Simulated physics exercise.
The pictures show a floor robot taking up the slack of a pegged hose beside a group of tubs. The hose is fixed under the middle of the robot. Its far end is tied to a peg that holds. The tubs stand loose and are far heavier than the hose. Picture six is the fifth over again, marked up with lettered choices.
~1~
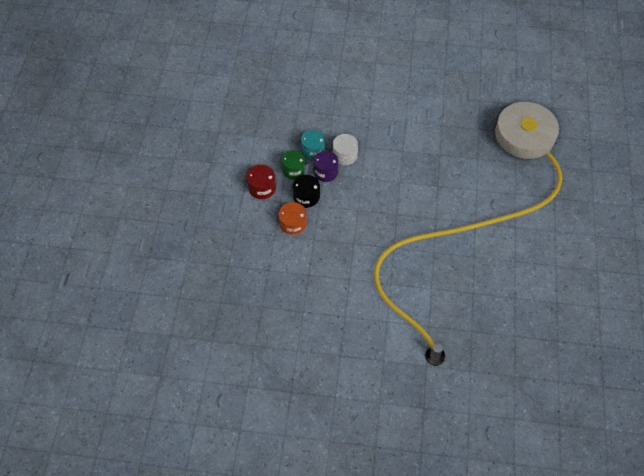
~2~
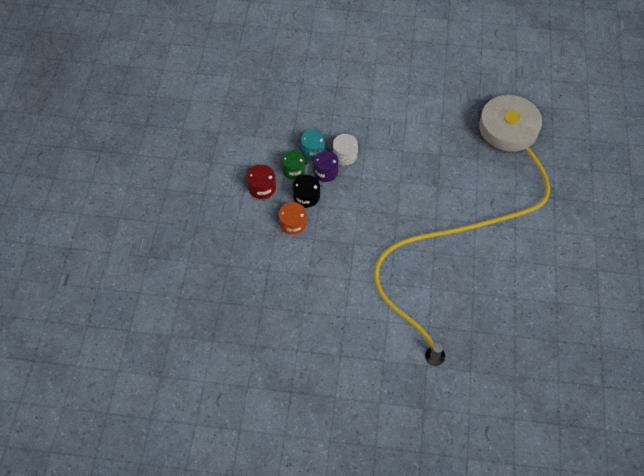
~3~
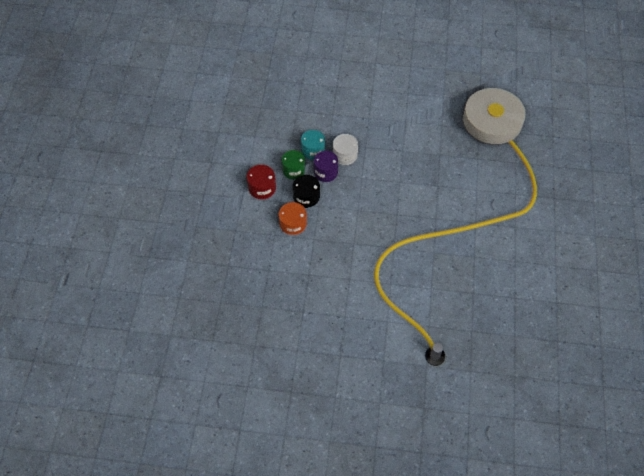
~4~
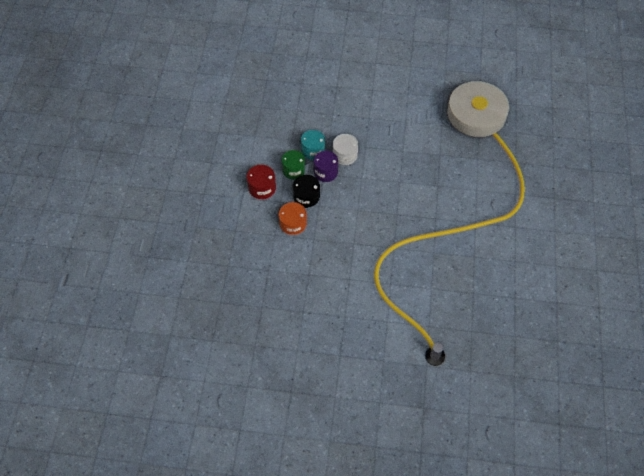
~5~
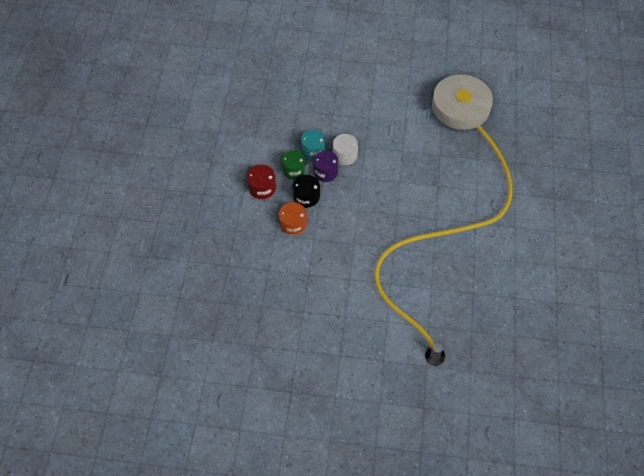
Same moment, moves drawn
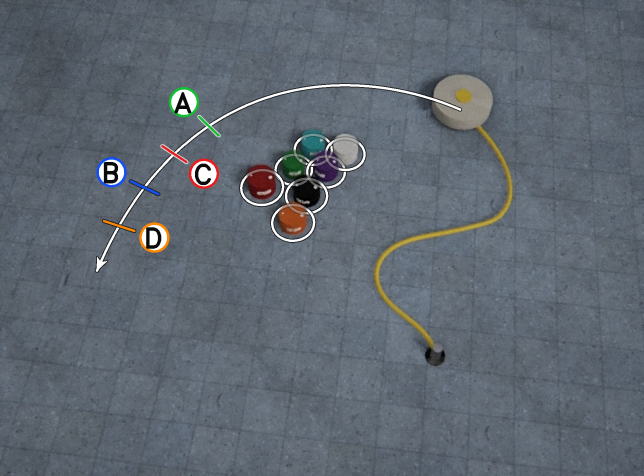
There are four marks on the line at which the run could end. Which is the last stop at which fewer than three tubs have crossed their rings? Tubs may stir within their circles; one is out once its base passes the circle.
As far as tick A.
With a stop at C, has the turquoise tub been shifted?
Yes.
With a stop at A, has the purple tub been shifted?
No.
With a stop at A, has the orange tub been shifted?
By then, no.
On the marked copy, A at (209, 126); B at (144, 188); C at (174, 154); D at (119, 226); the route from (460, 110) via (239, 109) to (97, 271).
With A. Early on, robot (371, 80).
Further on, robot (278, 87).
At the end, robot (207, 120); white tub (342, 151); none over the rings.
As for the rest, B has seven over the rings; C has six over the rings; D has seven over the rings.
